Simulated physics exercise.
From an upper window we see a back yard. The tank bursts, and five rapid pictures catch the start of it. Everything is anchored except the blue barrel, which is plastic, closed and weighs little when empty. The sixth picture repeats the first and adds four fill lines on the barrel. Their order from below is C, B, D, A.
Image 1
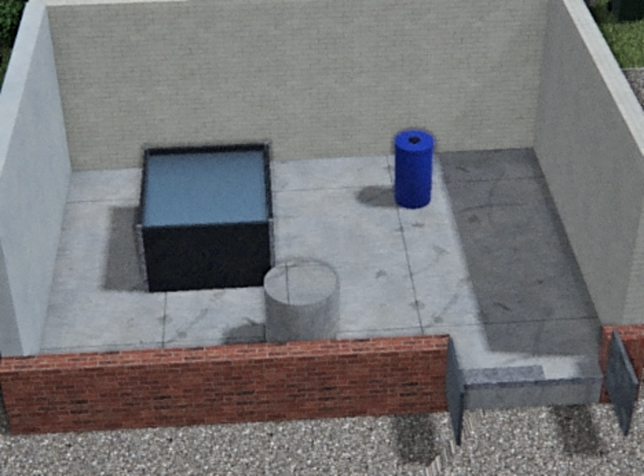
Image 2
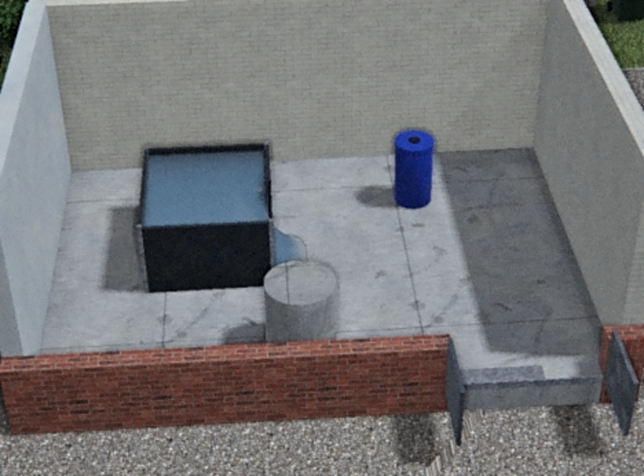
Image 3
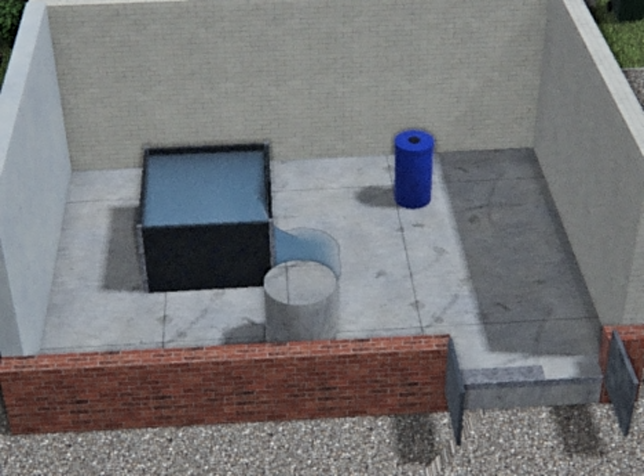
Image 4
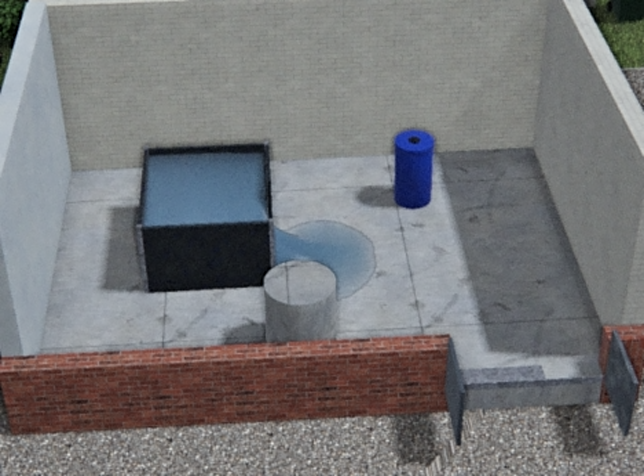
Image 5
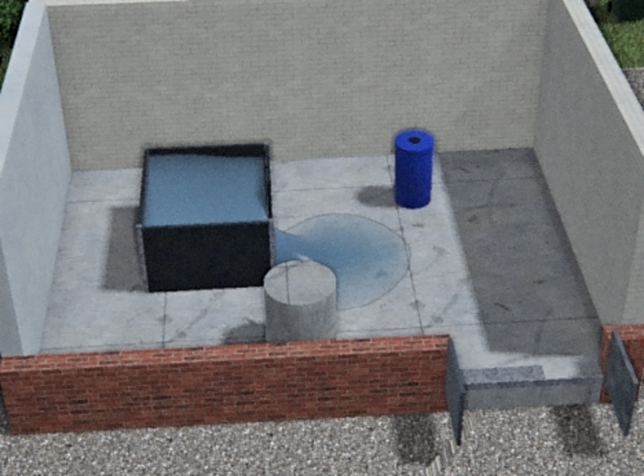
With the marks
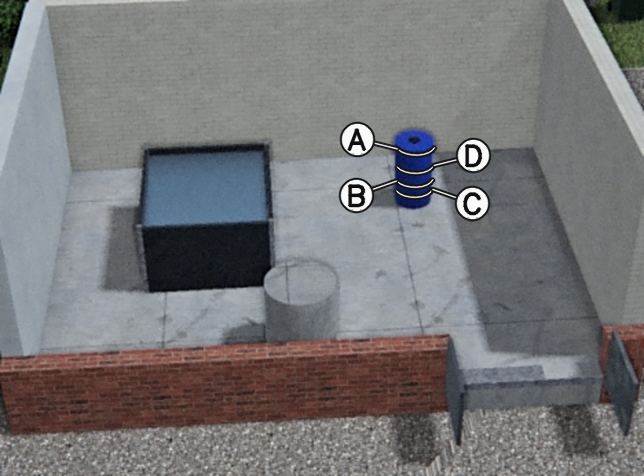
We see a walled back yard with a full dark tank, a grey cylinder, a blue barrel and an open gate; water emerges from the tank's right side and spreads rightward across the paved ground behind the cylinder.
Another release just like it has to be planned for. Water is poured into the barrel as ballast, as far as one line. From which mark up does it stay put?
Take C.
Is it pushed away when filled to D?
No, that is safe.
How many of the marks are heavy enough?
All of the four.
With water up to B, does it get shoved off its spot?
No.
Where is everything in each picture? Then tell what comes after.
Lid of the blue barrel at (415, 141); tank full, its middle at (206, 189); open gate at (527, 334), in the first frame.
Water covers 2 % of the ground, mostly out of sight from here, in the second frame.
Water covers 4 % of the ground, mostly out of sight from here, in the third frame.
In the fourth frame, 6 % of the ground wet, in view closest to the barrel at (351, 231).
Lid of the blue barrel at (415, 141); 9 % of the ground wet, in view closest to the barrel at (381, 227), in the fifth frame.
On the marked copy, A at (417, 155); B at (416, 187); C at (416, 197); D at (417, 173); from the bottom up C, B, D, A.
With A, it does not move.
With B, it does not move.
With C, it shifts by a finger or two and stays.
With D, it does not move.
